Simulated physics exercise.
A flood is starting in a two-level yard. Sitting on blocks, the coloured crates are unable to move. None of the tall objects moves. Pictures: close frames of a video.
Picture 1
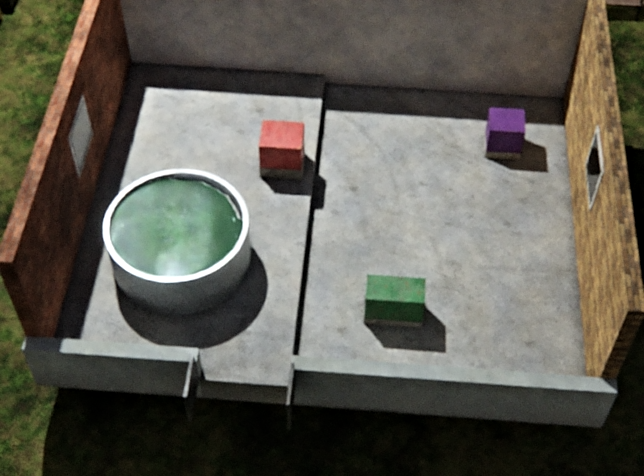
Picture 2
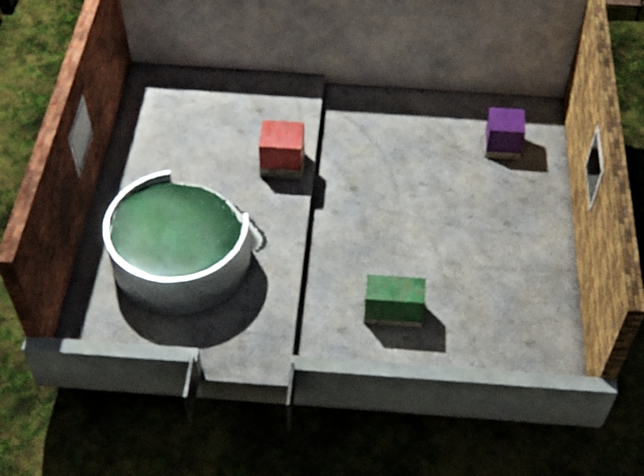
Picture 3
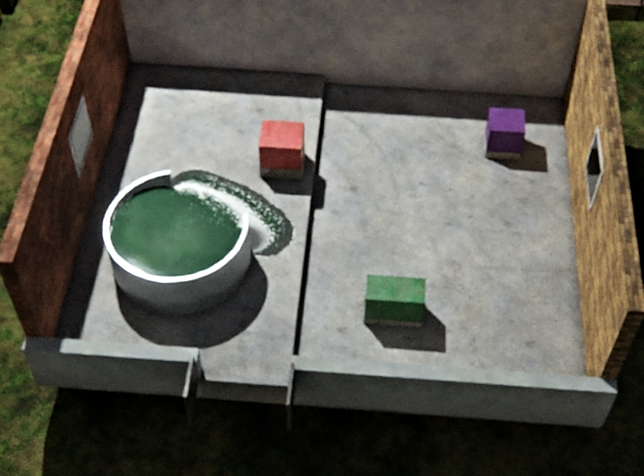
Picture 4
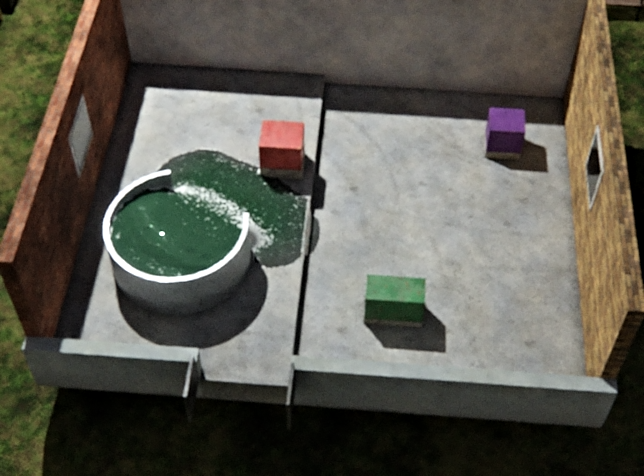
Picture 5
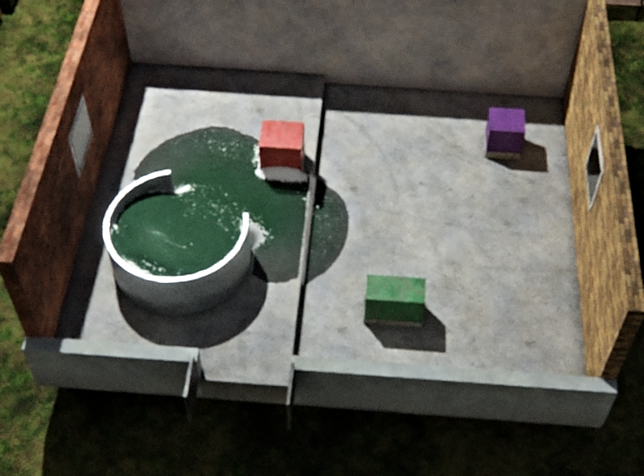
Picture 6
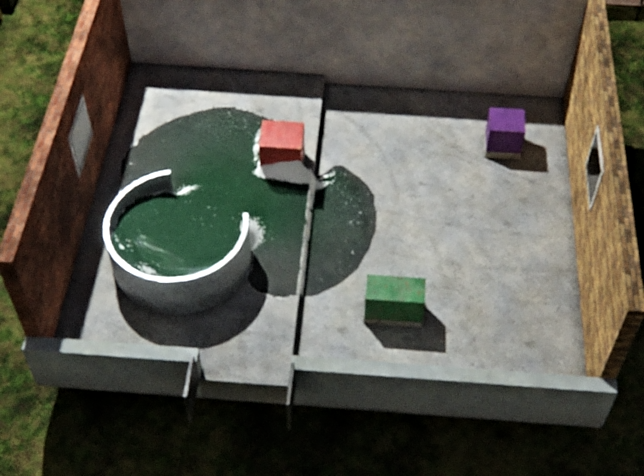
In a walled concrete yard, a round pool breaks open on its far side, green water spreading around the red crate and rightward.
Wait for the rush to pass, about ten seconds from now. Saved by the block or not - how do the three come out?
In order: The green crate is never reached; the purple crate is reached; the red crate is reached.
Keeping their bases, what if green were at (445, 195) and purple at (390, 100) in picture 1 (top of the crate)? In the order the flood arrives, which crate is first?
First: The red crate.
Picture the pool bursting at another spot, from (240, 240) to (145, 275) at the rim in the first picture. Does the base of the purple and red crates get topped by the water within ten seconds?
In that case the purple crate is never flooded and the red crate is never flooded.
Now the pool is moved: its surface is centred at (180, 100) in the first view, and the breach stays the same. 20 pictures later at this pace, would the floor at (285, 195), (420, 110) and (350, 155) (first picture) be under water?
Untouched, submerged, submerged.
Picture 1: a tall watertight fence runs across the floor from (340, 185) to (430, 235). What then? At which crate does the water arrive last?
The crate marked purple is last.
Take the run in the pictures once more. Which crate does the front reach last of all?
Pick: The one in purple.
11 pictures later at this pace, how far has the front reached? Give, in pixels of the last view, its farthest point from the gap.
Close to (564, 144), I think.
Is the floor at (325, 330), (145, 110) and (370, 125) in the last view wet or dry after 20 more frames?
Taking the three spots one by one, I'd call them clear, drenched and drenched.
A moment on, water covers 40 % of the floor; the green crate water round its plinth, the purple crate not reached, the red crate water round its plinth.
Next, water covers 50 % of the floor; the green crate water round its plinth, the purple crate water round its plinth, the red crate water round its plinth.
Then, water covers 65 % of the floor; the green crate water round its plinth, the purple crate water round its plinth, the red crate water round its plinth.
Later, water covers 80 % of the floor; the green crate water round its plinth, the purple crate water round its plinth, the red crate water round its plinth.
In the end, water covers 95 % of the floor; the green crate stayed above the water, the purple crate was topped, the red crate was topped.
